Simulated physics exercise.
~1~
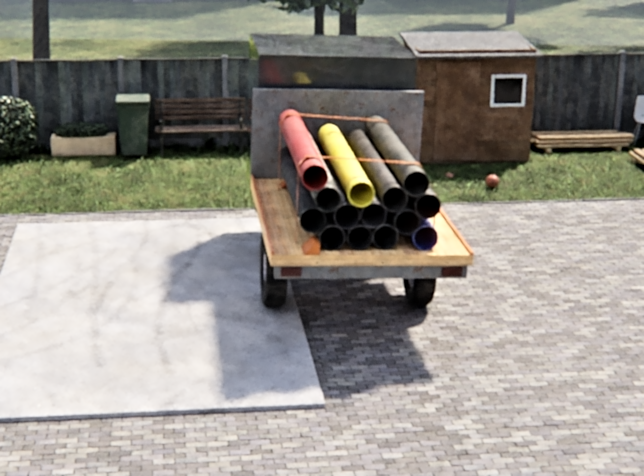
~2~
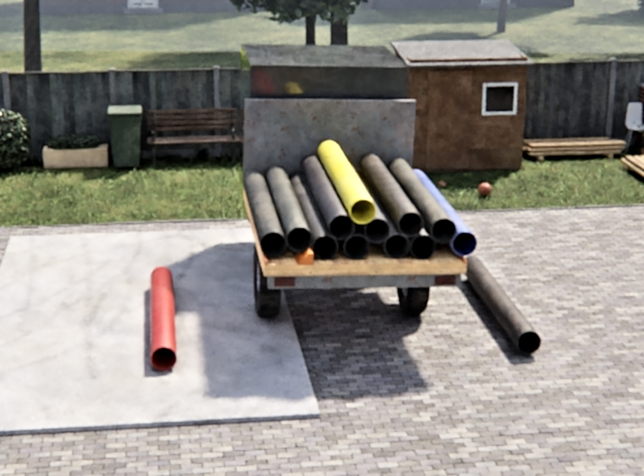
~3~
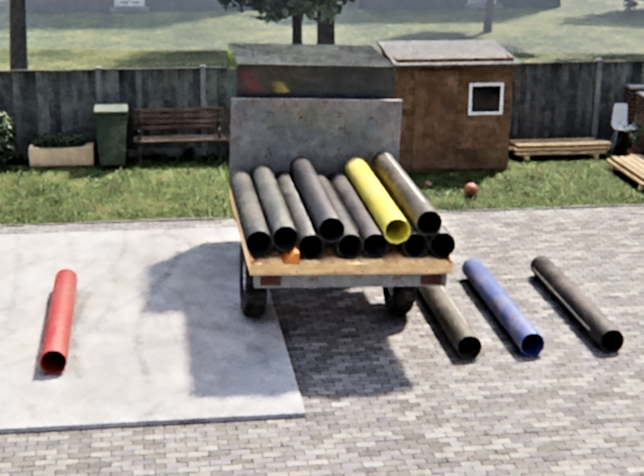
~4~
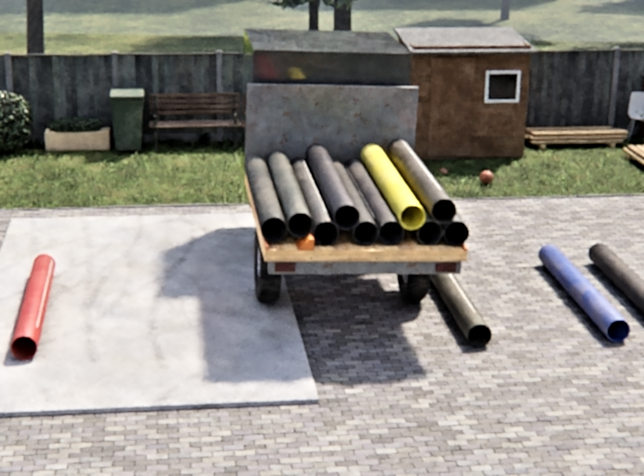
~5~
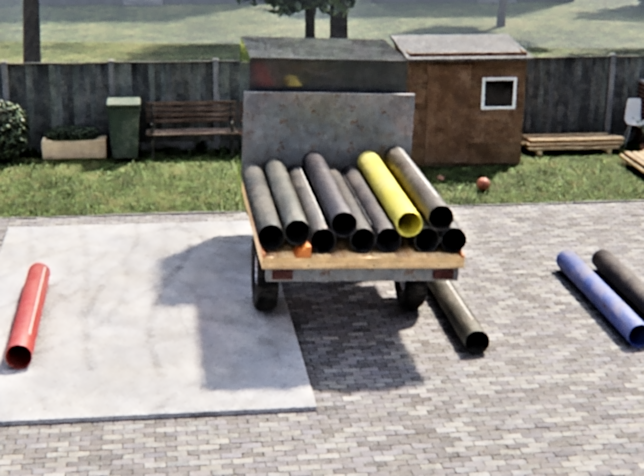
In the video, a stack of dark, red, yellow and blue pipes on a flatbed lorry spreads apart, the red one dropping off to the left, then a dark one, the blue and another dark one rolling off to the right, while the yellow shifts right and stays on top of the remaining pipes.
